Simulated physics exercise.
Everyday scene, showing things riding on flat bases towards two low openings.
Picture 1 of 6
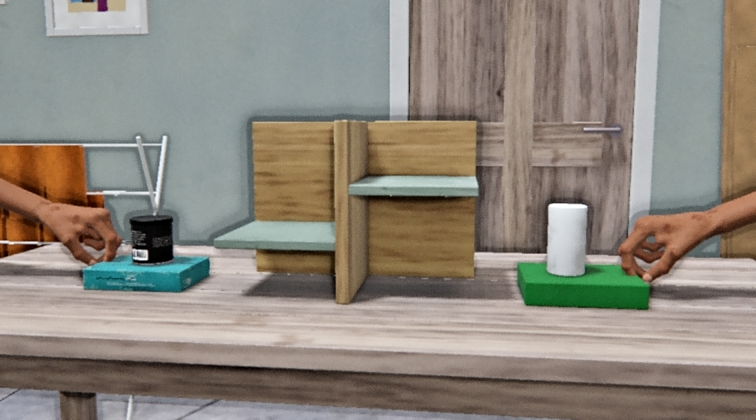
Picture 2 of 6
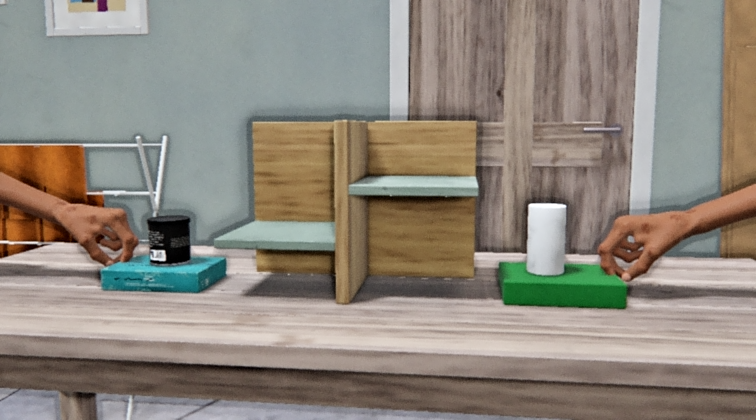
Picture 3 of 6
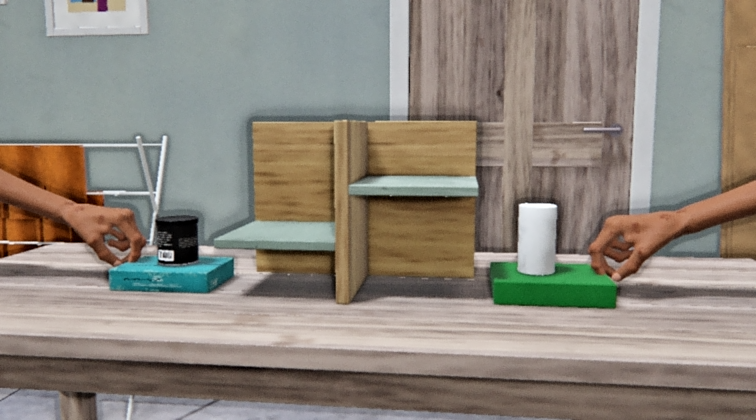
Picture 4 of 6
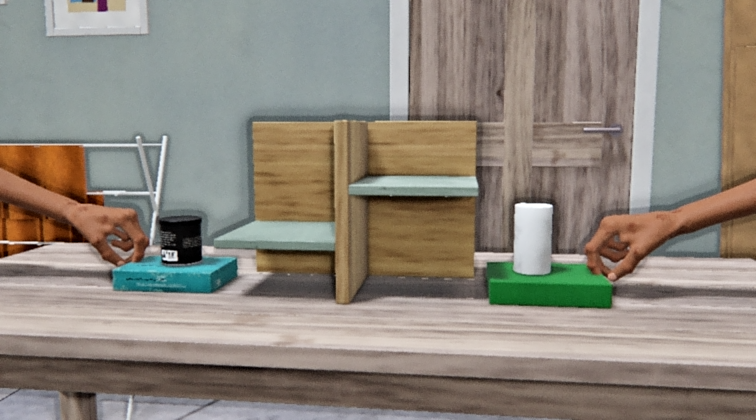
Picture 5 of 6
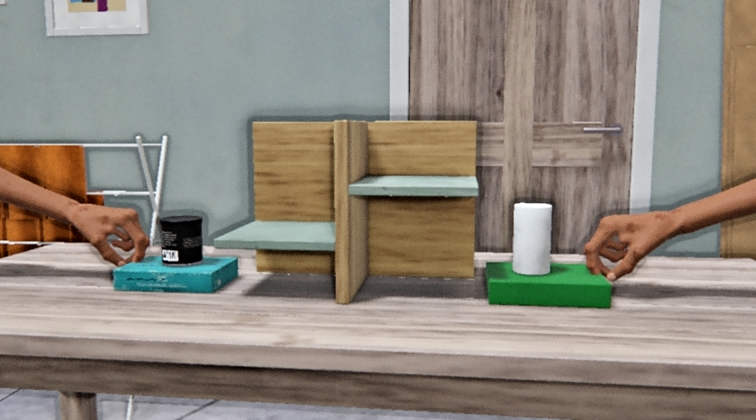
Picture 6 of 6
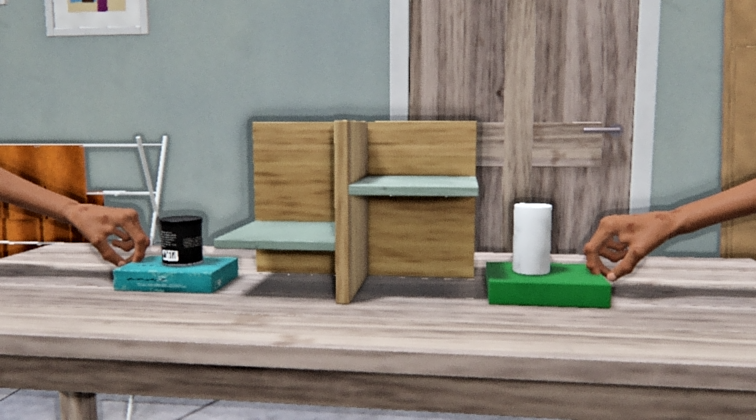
On a wooden table in a room with a door, a hand at each side slides a flat base inward towards a shelf unit, the left carrying a black tin on a turquoise box, the right a white candle on a green tray. After this short movement, hands and objects stay almost still.
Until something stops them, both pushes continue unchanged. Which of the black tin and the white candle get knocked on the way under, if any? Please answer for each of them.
Knocked or not: Black tin - yes, white candle - no.
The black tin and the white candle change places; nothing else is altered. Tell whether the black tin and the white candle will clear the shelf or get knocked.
After the change, the black tin fits beneath, and the white candle runs into the shelf.
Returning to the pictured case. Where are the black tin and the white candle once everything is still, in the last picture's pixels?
(197, 264) and (411, 237).
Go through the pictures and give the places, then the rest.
Hands sliding the things forward; black tin (152, 240); white candle (567, 239); green tray (578, 284), in the first frame.
Hands sliding the things forward; white candle (546, 239); shelf (354, 206), in the second frame.
Hands sliding the things forward; black tin (178, 241); turquoise box (174, 273), in the third frame.
Hands sliding the things forward; white candle (533, 238); green tray (544, 283), in the fourth frame.
Hands sliding the things forward; black tin (182, 241); shelf (354, 206), in the fifth frame.
Hands sliding the things forward; black tin (182, 241); white candle (532, 238); turquoise box (179, 273), in the sixth frame.
Then, 1.62 s past the last view, black tin leaning 12° off how it started near (216, 242); white candle riding along near (456, 237).
Finally, the black tin is knocked back, near (197, 264); the white candle passes below, near (411, 236).
